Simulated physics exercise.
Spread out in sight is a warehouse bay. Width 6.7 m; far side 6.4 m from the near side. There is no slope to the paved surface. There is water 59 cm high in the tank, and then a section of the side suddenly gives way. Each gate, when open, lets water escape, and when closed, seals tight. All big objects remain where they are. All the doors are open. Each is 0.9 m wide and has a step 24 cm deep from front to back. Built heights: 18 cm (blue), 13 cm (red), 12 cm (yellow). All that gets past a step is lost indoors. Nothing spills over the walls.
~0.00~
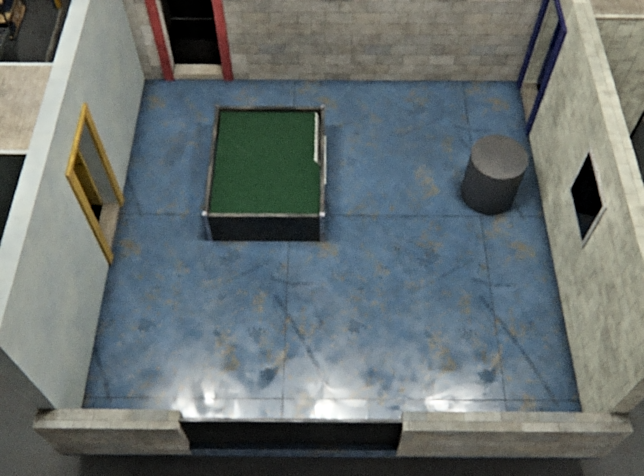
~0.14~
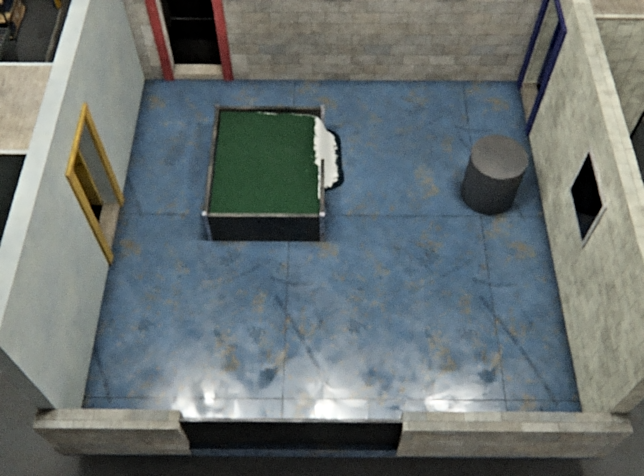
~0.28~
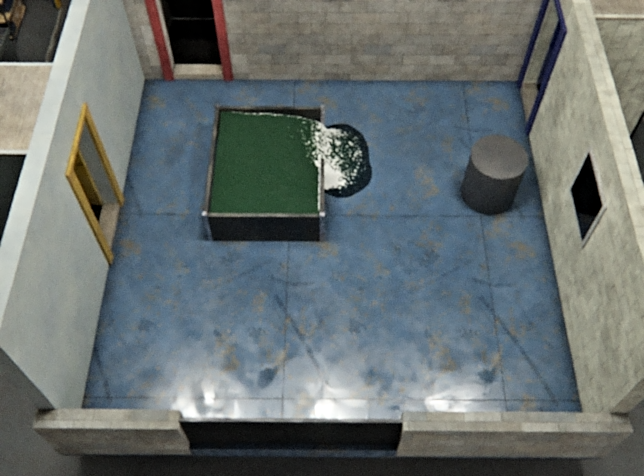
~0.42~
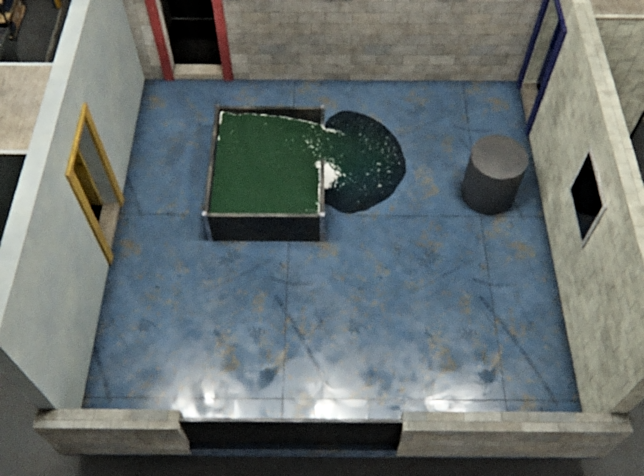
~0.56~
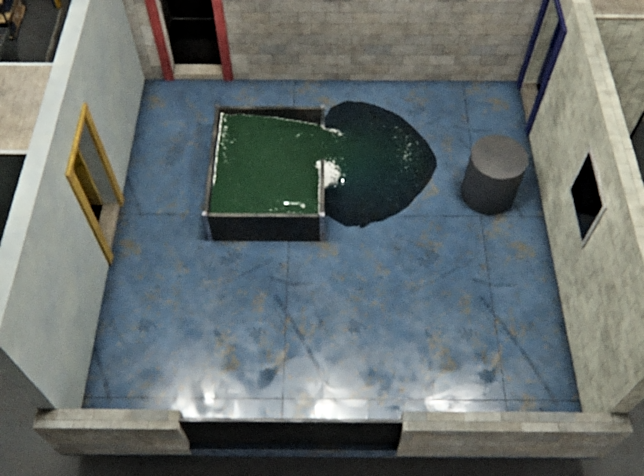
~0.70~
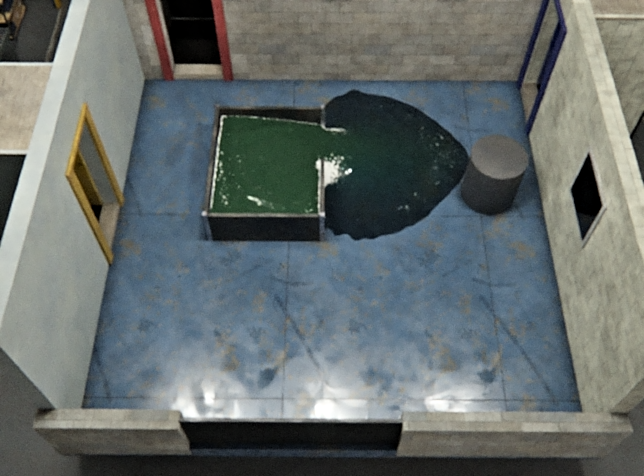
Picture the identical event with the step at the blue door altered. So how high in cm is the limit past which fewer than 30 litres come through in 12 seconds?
The limit is about 22 cm.
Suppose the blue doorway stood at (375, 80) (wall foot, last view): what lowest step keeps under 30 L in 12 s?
About 8.5 cm.
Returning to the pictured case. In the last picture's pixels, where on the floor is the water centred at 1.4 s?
Roughly (319, 173).
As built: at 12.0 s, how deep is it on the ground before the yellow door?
Depth: Near 5.5 cm.
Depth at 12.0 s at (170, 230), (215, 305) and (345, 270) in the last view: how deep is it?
Taking the spots in order: About 5, 3 and 3 centimetres.
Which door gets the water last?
The yellow door comes last.
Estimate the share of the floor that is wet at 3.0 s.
About 35 per cent.
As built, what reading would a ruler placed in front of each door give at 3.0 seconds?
In cm: Blue 27, red 0, yellow 0.
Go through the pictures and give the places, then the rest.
In the first frame, the tank at (267, 162) is whole and still, 59 cm deep; the blue door at (539, 66) is dry.
In the second frame, the gap is at (321, 153), the front 0.3 m out at (337, 183); the back of the tank holds 59 cm.
In the third frame, the gap is at (321, 154), the front 0.7 m out at (366, 174); the back of the tank holds 59 cm.
In the fourth frame, the front is at (399, 174), 1.3 m from the gap at (321, 154); 1.9 m2 of floor is wet, 59 cm left at the back.
In the fifth frame, water pours out at (321, 154) and has run 1.8 m, to (431, 160); about 5 cm deep outside, 54 cm at the back.
In the sixth frame, water pours out at (321, 153) and has run 2.4 m, to (463, 158); about 4 cm deep outside, 48 cm at the back; 1.5 m in a straight line remain to the blue door at (539, 66).
After 1.4 s water covers 25 % of the floor, deepest (34 cm) near (326, 154); 9 cm at the blue door, 0 litres in over its 18 cm step.
After 3.0 s water covers 35 % of the floor, deepest (28 cm) near (522, 107); 27 cm at the blue door, 39 litres in over its 18 cm step.
After 12.0 s water covers 95 % of the floor, deepest (8 cm) near (121, 206); 7 cm at the blue door, 55 litres in over its 18 cm step.
At the blue door as built, the water arrived by 1.4 s and peaked near 32 cm at 2.6 s.
Run again over the same 12 s with other heights there, 51 litres in over 18.5 cm, 18 litres over 25 cm. The limit of 30 litres is kept from about 22 cm up.
